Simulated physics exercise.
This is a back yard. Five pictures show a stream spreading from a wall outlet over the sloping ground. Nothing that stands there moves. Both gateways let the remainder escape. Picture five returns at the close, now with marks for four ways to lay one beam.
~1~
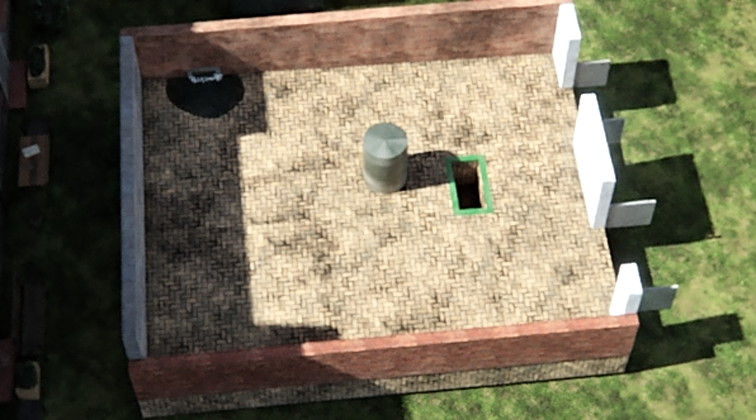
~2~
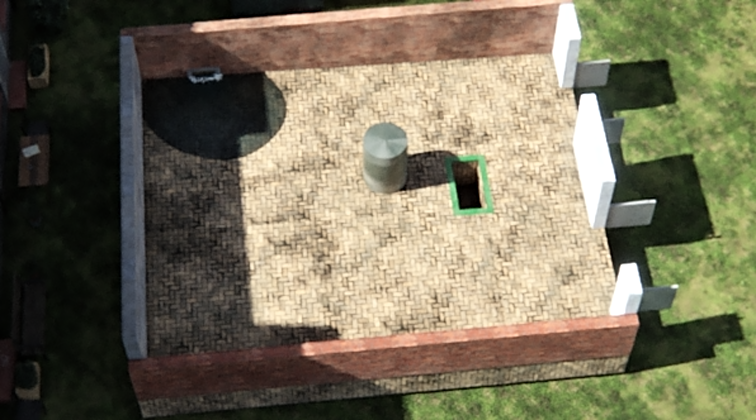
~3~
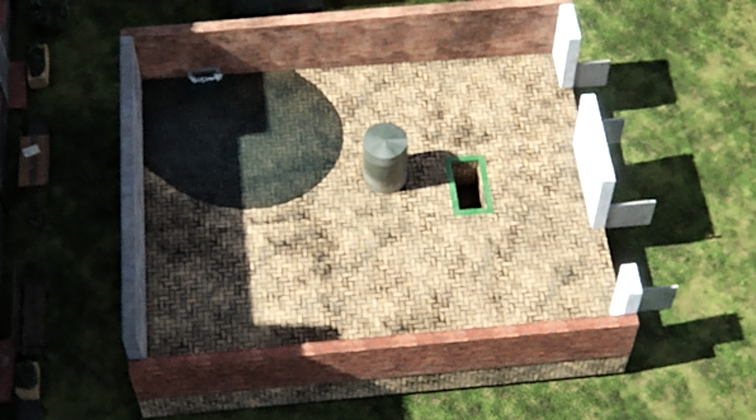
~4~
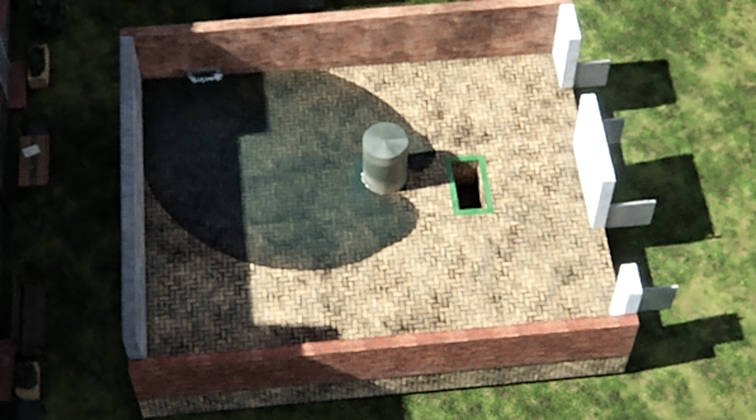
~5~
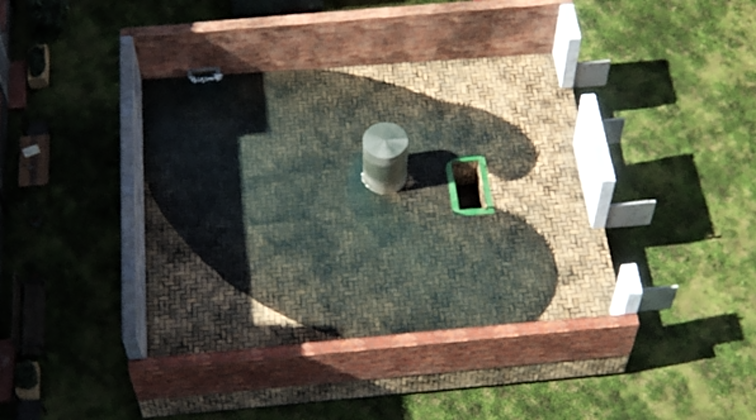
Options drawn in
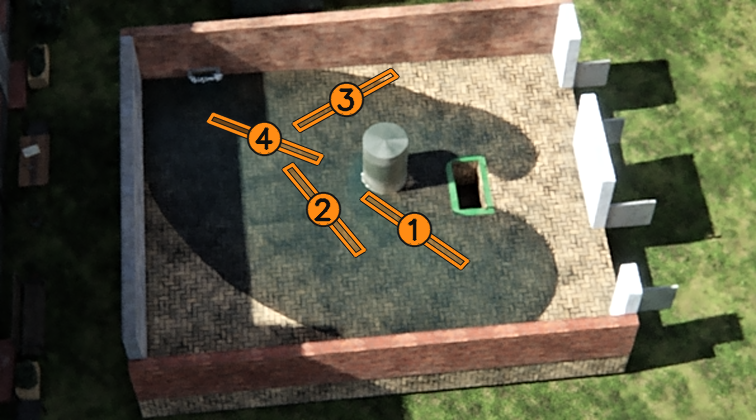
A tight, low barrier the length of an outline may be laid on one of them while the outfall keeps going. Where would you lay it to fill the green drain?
It is 4.
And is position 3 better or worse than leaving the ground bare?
It is worse.
On the marked copy, 1 from (365, 196) to (464, 264); 2 from (288, 167) to (359, 252); 3 from (297, 127) to (393, 73); 4 from (210, 117) to (319, 159).
With 1, about 11 % of the stream goes into the green drain, about 89 % out by the gates.
With 2, about 12 % of the stream goes into the green drain, about 88 % out by the gates.
With 3, about 9 % of the stream goes into the green drain, about 91 % out by the gates.
With 4, about 19 % of the stream goes into the green drain, about 81 % out by the gates.
